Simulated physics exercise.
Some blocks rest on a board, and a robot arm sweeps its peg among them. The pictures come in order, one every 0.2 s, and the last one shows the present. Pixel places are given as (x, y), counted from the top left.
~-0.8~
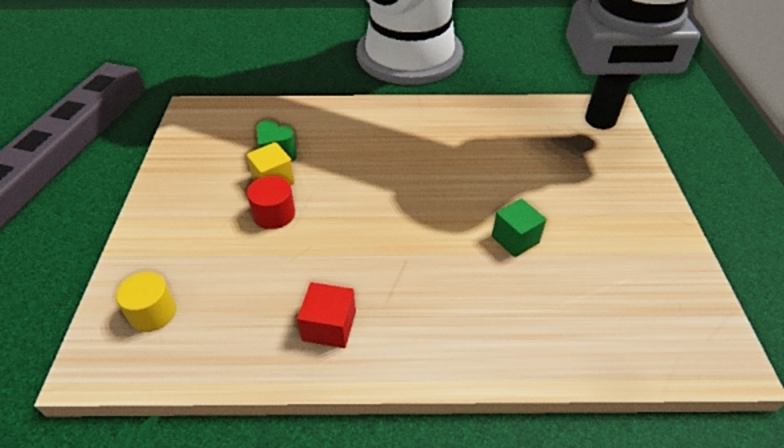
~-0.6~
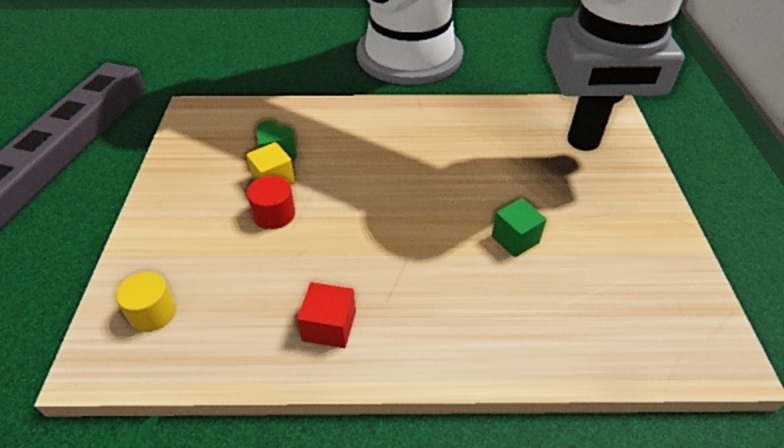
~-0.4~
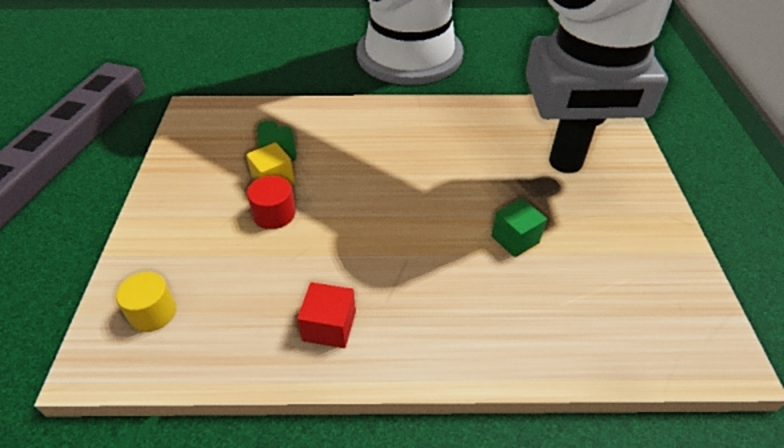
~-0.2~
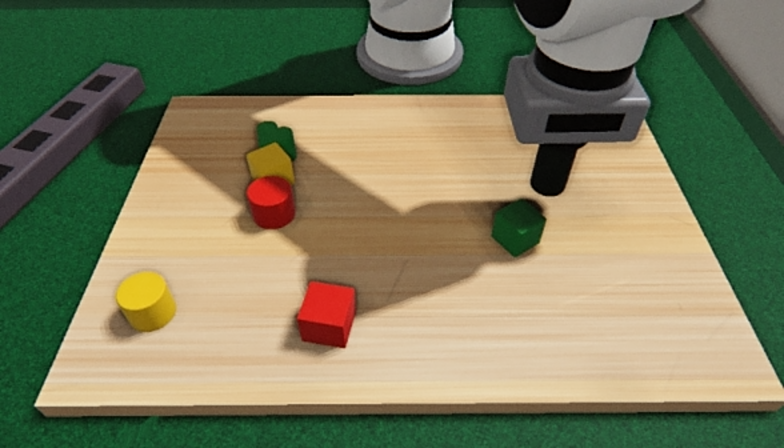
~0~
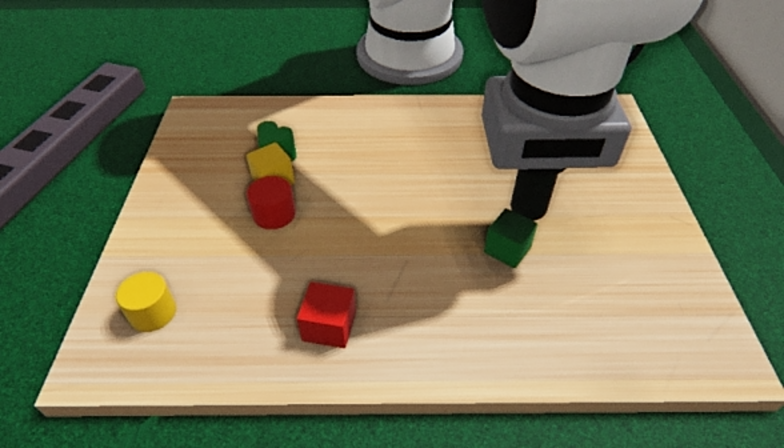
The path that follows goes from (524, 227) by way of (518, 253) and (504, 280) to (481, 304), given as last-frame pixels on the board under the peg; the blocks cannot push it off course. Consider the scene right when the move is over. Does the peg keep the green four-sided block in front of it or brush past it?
Ahead.
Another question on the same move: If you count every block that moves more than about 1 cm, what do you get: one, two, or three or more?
I expect just one block to be moved by more than 1 cm.
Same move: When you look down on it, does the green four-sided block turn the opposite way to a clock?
No.
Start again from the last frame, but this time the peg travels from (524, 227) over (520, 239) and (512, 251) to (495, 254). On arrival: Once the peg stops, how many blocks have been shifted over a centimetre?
My prediction: One block.
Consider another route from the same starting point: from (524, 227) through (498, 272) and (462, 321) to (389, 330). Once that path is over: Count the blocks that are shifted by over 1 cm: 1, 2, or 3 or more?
Blocks that move over 1 cm: One.
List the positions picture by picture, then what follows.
In the first picture, peg's lower end at (600, 121); green four-sided block at (522, 215).
In the second picture, peg at (583, 142); blocks still.
In the third picture, peg at (565, 164); blocks still.
In the fourth picture, peg at (547, 186); blocks still.
In the fifth picture, peg at (528, 209); green four-sided block at (514, 225).
On the path given first. One third of the way, peg at (522, 236); green four-sided block at (500, 251), turned 15° clockwise.
Two thirds of the way, peg at (507, 264); green four-sided block at (479, 278), turned 25° clockwise.
At the end, peg at (484, 287); green four-sided block at (454, 303), turned 25° clockwise.
